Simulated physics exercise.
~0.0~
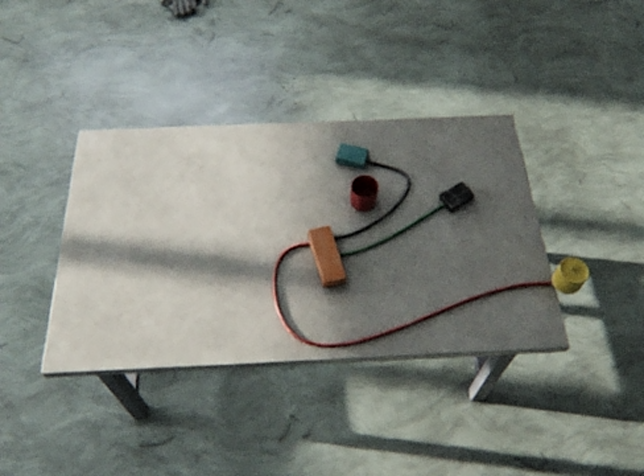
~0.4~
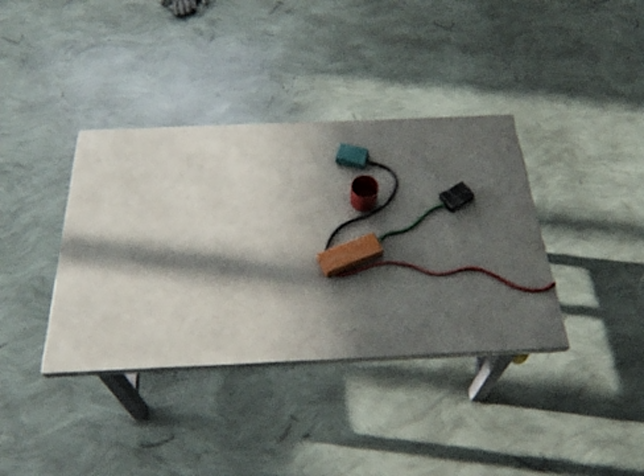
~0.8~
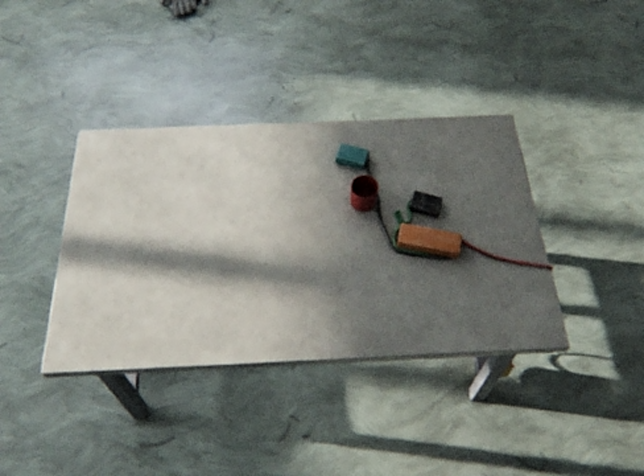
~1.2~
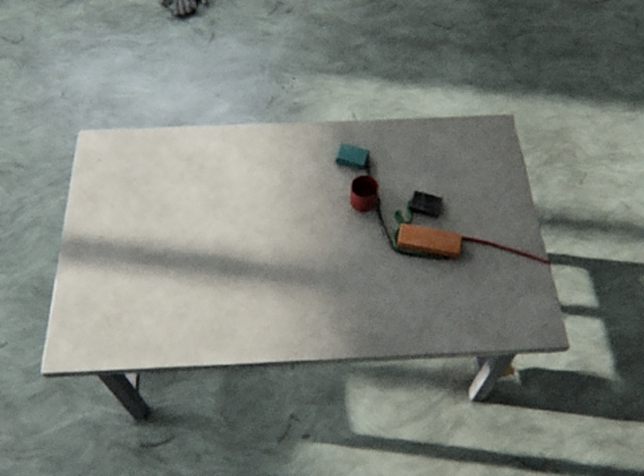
On a pale table in a room with a mottled floor, a yellow cylinder falls off the right edge, its red cable dragging the orange block rightward; a black box then shifts left, and the block settles beside it while the teal box and red cup stay put.
